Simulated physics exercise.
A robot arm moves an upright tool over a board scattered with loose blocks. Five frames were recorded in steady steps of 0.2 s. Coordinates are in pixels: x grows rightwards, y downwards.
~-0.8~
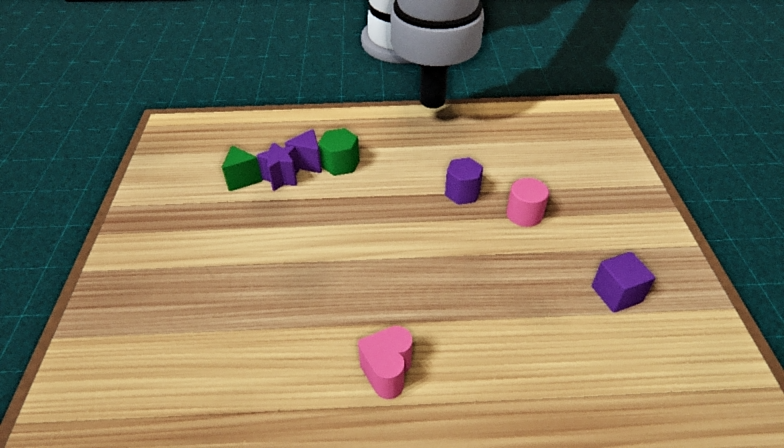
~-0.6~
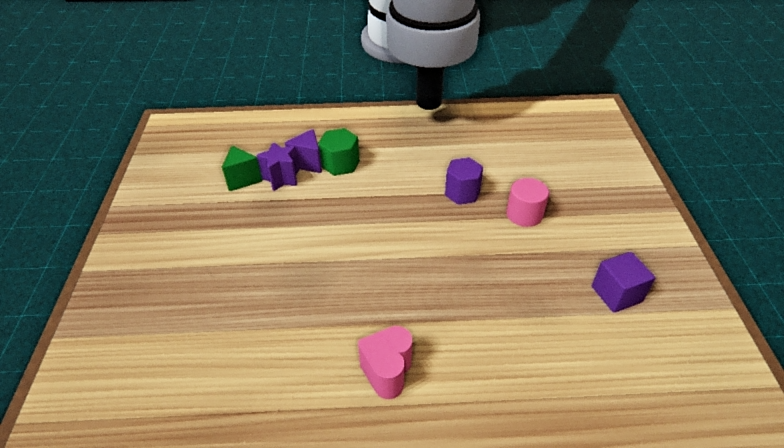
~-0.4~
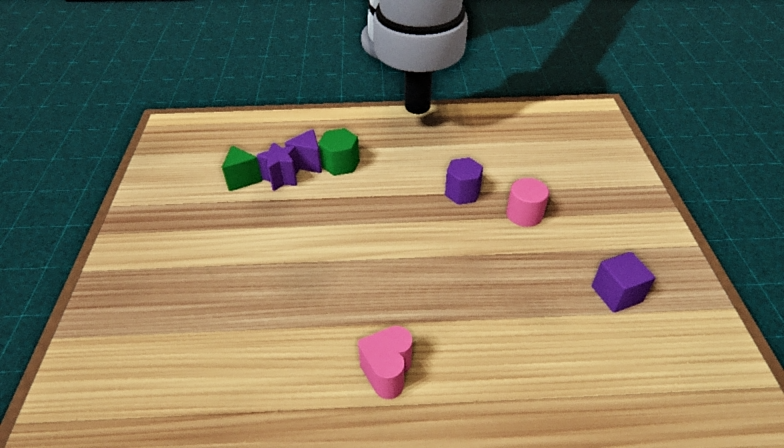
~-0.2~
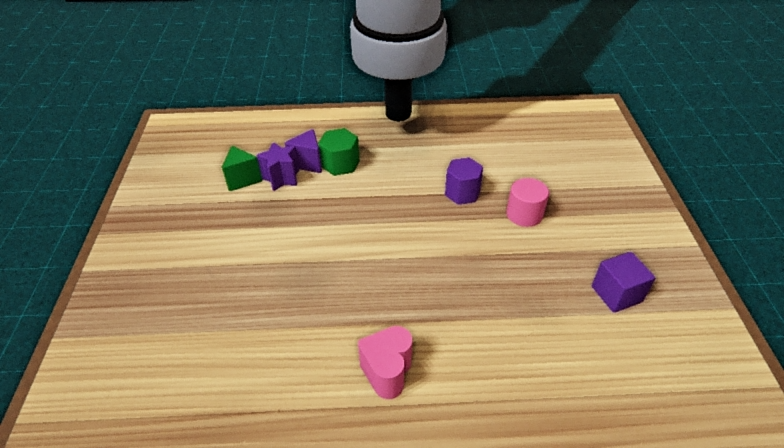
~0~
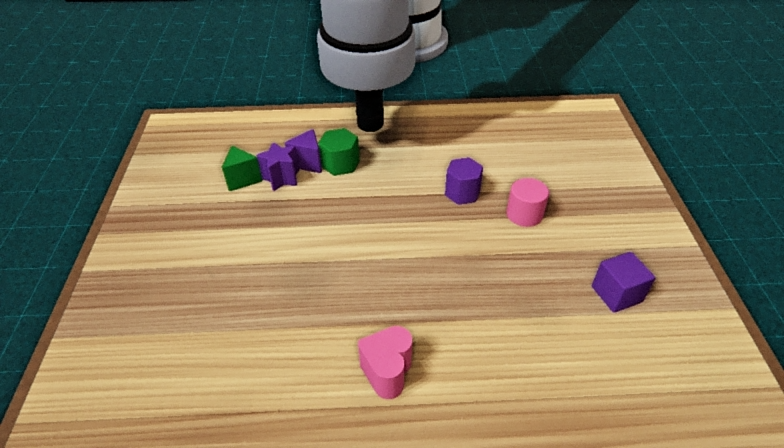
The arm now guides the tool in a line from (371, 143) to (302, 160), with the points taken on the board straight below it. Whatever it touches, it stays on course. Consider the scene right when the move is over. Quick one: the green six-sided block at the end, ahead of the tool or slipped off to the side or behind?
It is gone from the front.
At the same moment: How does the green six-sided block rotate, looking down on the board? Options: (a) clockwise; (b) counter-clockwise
The answer is b.
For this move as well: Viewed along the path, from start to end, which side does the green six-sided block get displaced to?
It's going to go left.
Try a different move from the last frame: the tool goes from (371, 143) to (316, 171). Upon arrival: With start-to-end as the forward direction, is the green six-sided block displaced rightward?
Final answer: No.
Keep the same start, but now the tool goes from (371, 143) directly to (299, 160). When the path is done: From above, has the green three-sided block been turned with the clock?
It seems so.
The first path, step by step. Halfway along, tool (334, 134); purple star block (274, 155); purple three-sided block (296, 141), turned 20° clockwise; green six-sided block (326, 147), turned 30° anticlockwise.
At the end, tool (299, 142); green three-sided block (232, 160), turned 30° clockwise; purple star block (267, 159); purple three-sided block (272, 141); green six-sided block (319, 152), turned 60° anticlockwise.
